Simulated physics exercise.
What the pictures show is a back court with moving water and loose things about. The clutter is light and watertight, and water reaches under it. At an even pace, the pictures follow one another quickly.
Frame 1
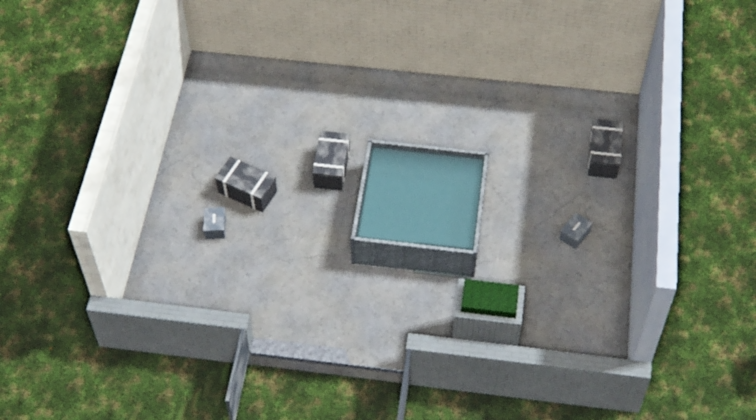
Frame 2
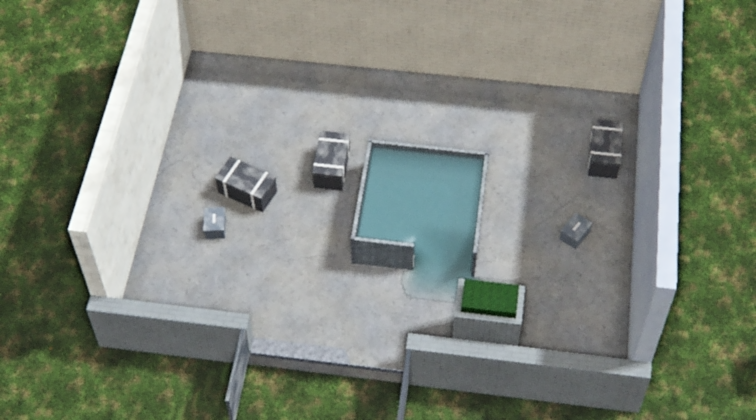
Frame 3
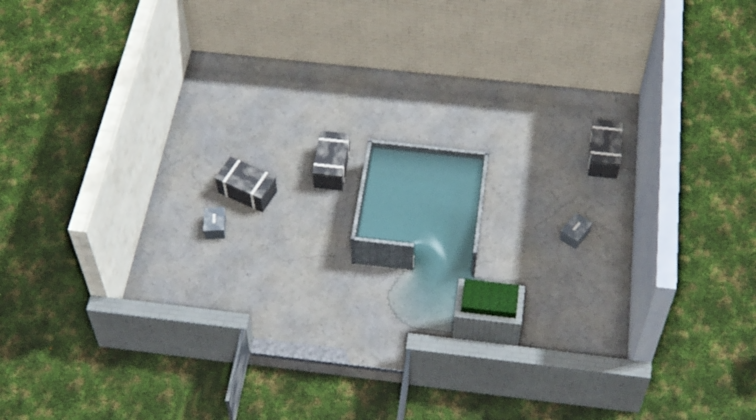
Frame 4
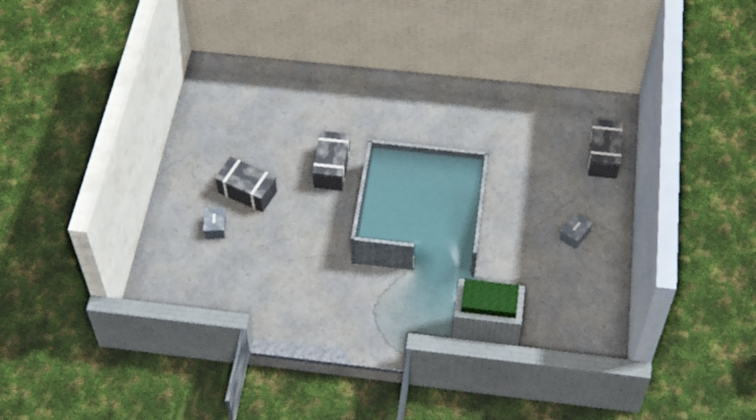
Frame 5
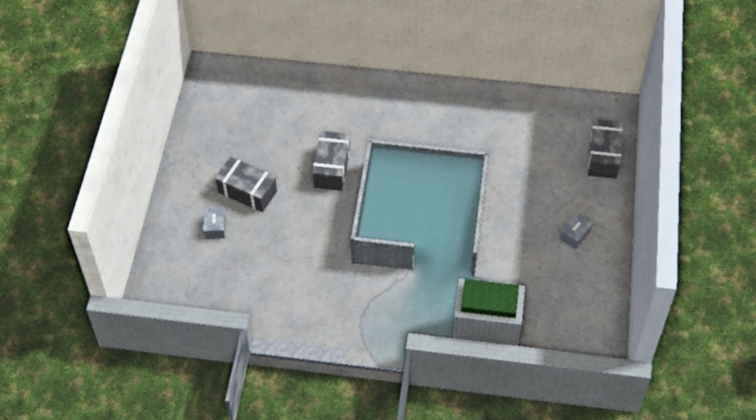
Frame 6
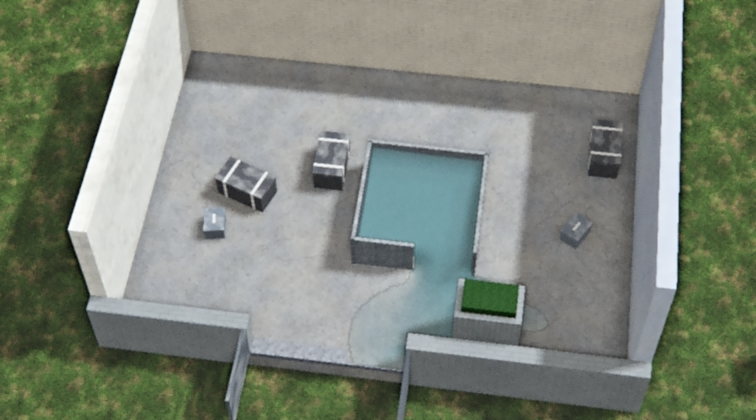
Water spreads across the paved floor of a walled back court edged by grass, seen from high above. Around a raised grey basin of teal water sit three dark, pale-strapped trunks and two small grey boxes, with a green-topped planter near the front wall. Part of the basin's front side opens, and water pours out, swirls, fans toward the front gap and creeps around the planter, while the boxes, trunks and camera stay still.
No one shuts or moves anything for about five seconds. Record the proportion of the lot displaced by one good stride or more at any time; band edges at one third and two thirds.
Proportion recorded: Under one third.
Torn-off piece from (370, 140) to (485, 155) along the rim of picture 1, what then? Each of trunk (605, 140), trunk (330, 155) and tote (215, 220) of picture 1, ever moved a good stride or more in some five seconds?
Went past that, fell short, fell short.
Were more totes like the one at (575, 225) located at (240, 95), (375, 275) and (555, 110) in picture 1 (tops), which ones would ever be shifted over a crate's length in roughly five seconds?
In sequence: Doesn't go far, doesn't go far, doesn't go far.
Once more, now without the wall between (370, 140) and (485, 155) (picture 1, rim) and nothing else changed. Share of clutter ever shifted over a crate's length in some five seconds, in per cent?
About 40 per cent.
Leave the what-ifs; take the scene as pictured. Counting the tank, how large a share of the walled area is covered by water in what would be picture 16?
I'd call it close to 30 per cent.
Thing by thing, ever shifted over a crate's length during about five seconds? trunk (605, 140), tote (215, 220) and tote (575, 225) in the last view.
Tally in given order: Less than that / less than that / the full distance.
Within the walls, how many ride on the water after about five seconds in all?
So that is 0.
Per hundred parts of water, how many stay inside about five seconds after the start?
76 %.
A moment on, 0 of 5 are well off their spots; 0 afloat.
Next, 0 of 5 are well off their spots; 0 afloat.
Later, 0 of 5 are well off their spots; 0 afloat.
In the end, 1 of 5 are well off their spots, and 1 have been at some point; 0 afloat.
